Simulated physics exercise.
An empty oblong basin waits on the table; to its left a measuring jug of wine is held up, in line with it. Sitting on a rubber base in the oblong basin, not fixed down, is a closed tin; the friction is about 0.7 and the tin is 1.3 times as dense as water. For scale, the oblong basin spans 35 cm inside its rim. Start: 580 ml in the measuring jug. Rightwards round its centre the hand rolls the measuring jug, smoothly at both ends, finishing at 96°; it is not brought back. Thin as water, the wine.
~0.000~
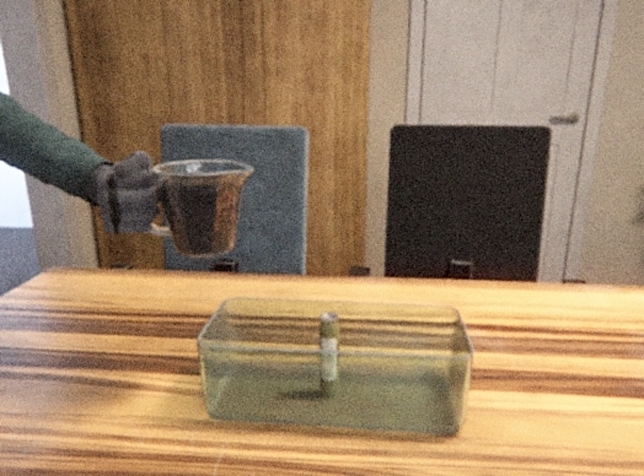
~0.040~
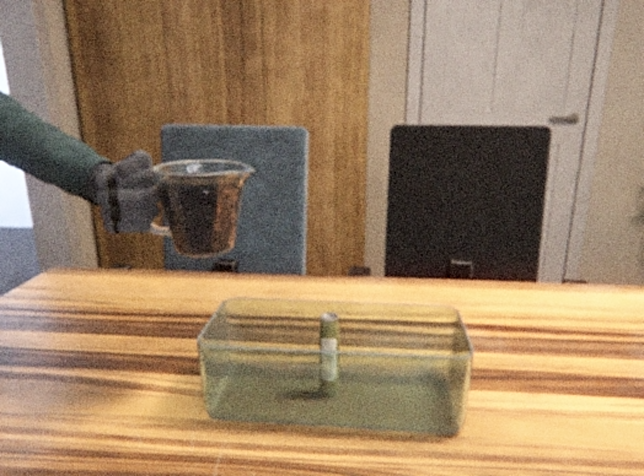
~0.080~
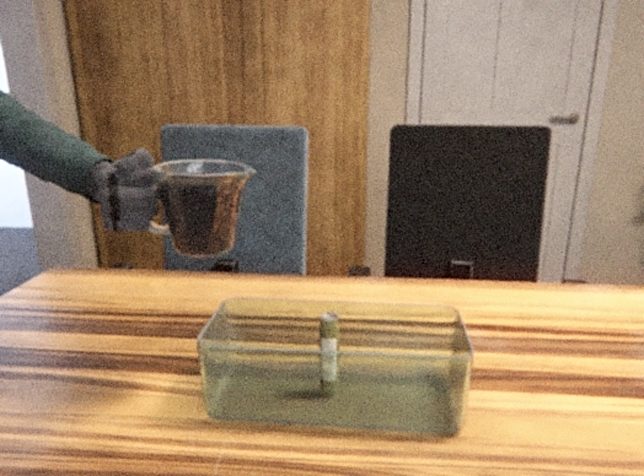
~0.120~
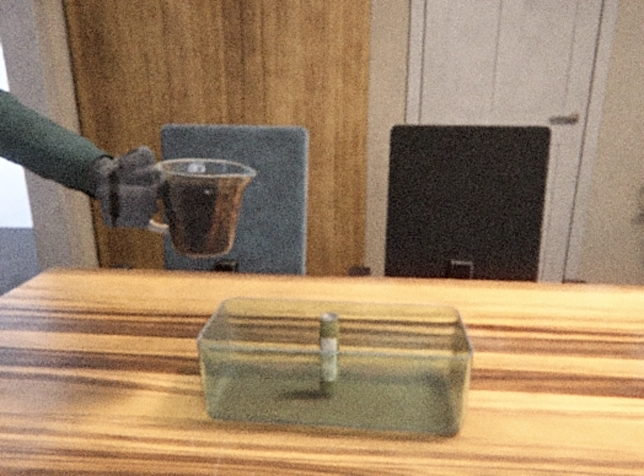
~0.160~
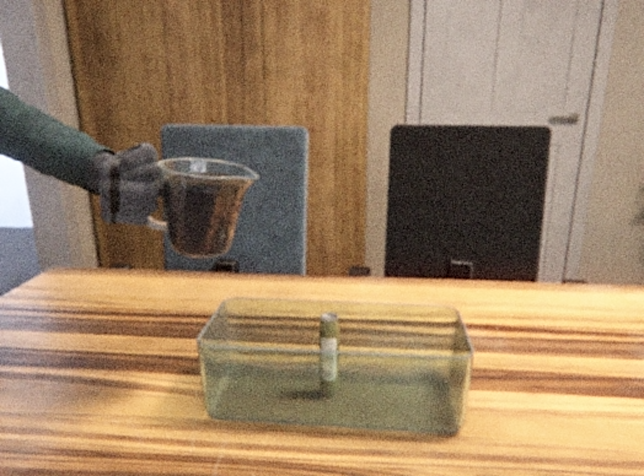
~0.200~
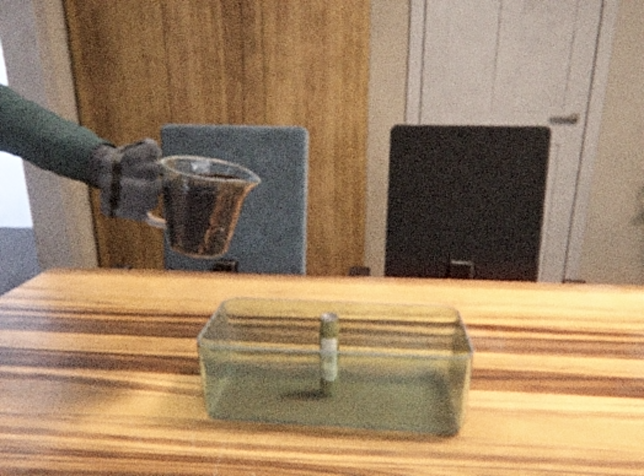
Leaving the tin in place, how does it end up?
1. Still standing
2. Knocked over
2.
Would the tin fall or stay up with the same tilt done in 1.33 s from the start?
It tumbles over, then.
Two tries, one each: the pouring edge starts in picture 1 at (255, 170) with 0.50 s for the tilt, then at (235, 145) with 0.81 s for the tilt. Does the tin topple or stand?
First it tips over; then it stays on its base.
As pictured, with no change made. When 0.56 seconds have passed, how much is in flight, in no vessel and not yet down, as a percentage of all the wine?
My guess is roughly 22 %.
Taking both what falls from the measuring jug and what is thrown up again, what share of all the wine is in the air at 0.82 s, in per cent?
About 24 per cent.
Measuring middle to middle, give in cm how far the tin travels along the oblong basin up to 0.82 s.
Reading: Roughly 2 cm.
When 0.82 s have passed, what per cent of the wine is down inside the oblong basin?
Roughly 56 percent of it.
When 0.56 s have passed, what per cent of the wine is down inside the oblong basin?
Close to 5 in a hundred.
After 0.56 s the tilt is 66° and 73 per cent is still to pour; the tin stands where it began.
After 0.82 s the tilt is 94° and 22 per cent is still to pour; the tin leans 18°.
After 1.10 s the tilt is 96° and 1 per cent is still to pour; the tin lies on its side.
After 1.40 s the tilt is 96° and 0 per cent is still to pour; the tin lies on its side.
In the end the tin lies on its side.
